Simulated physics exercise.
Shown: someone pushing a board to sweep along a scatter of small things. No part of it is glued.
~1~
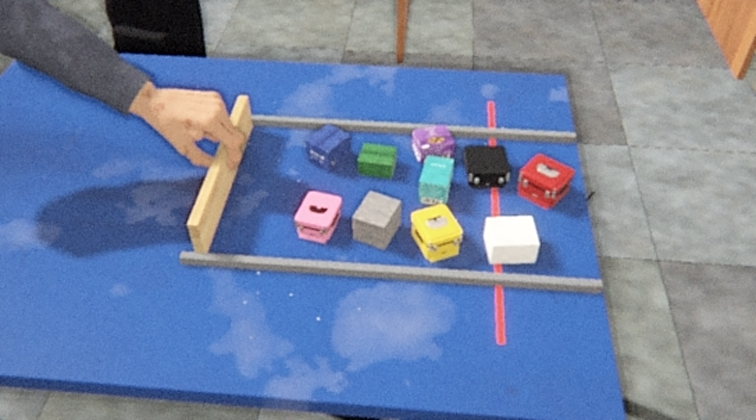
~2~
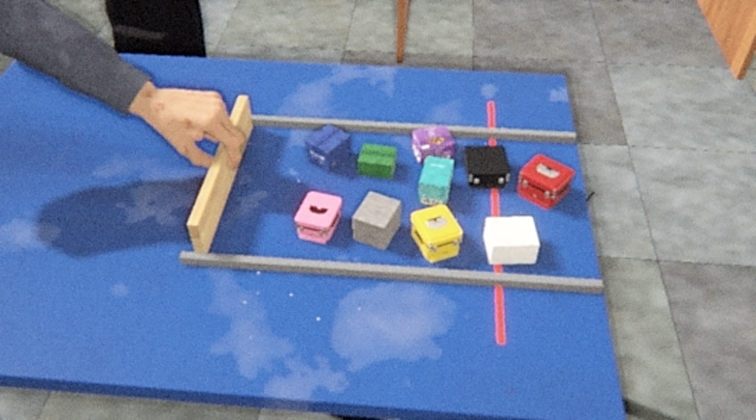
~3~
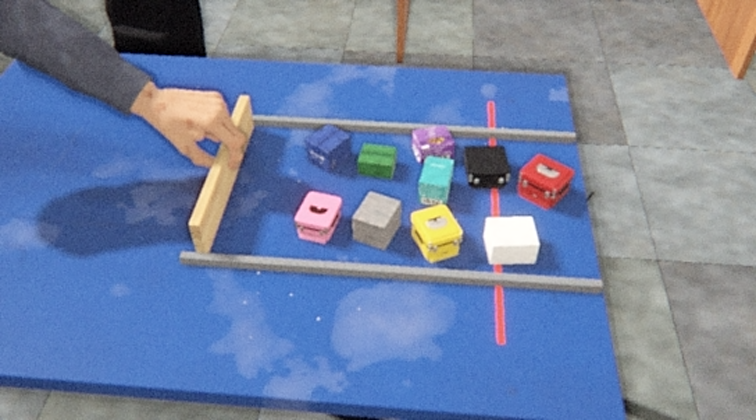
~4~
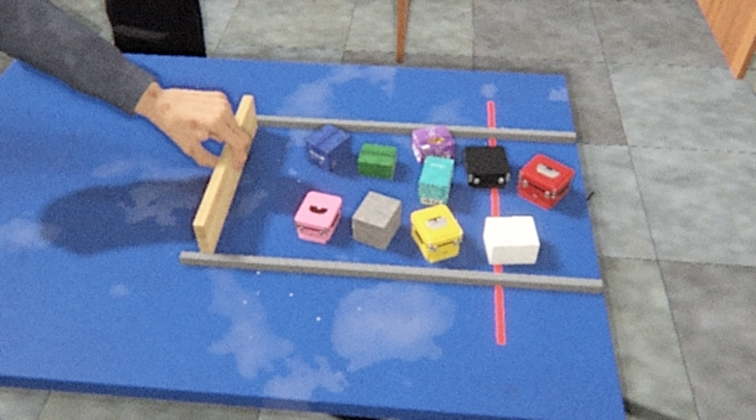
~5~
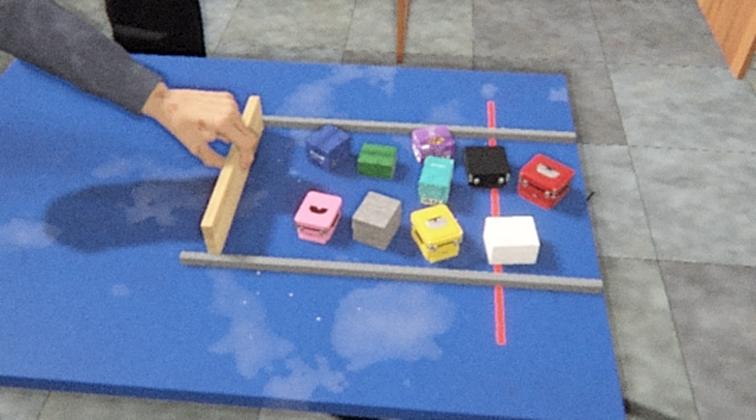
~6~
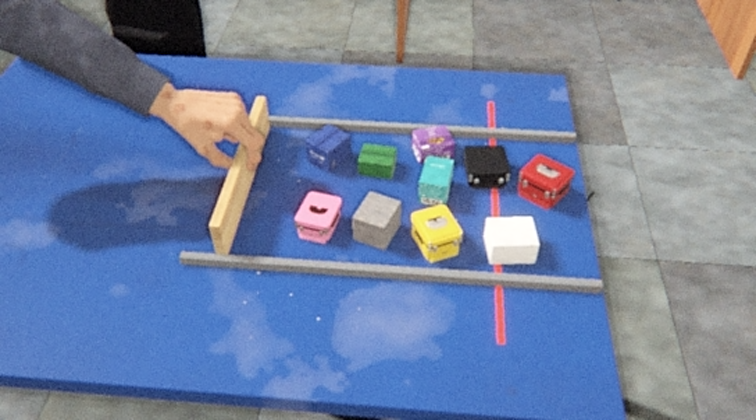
A hand slid a wooden board slightly to the right across a blue table, between two gray rails, while the colorful little cases and blocks in front of it stayed still.
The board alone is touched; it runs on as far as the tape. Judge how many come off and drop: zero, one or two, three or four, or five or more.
One or two come off.
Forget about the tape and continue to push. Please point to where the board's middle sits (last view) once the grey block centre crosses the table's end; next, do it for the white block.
Roughly at (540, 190) and roughly at (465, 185).
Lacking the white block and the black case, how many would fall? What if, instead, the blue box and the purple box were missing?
0, then 1.
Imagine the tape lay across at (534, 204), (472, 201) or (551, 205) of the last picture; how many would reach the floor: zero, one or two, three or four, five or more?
One after another: Either three or four; one or two; more than four.
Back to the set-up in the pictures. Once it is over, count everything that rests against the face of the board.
3.
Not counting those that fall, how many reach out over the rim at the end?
The number overhanging is 2.
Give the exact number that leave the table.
Total count: 2.
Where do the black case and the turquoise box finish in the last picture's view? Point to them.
The black case ends up near (581, 184), and the turquoise box near (517, 187).
Early on, none off yet; red case at rest near (545, 182); white block at rest near (511, 241); black case at rest near (486, 168).
Finally, the number that fall off is one or two; lost, white block and red case.
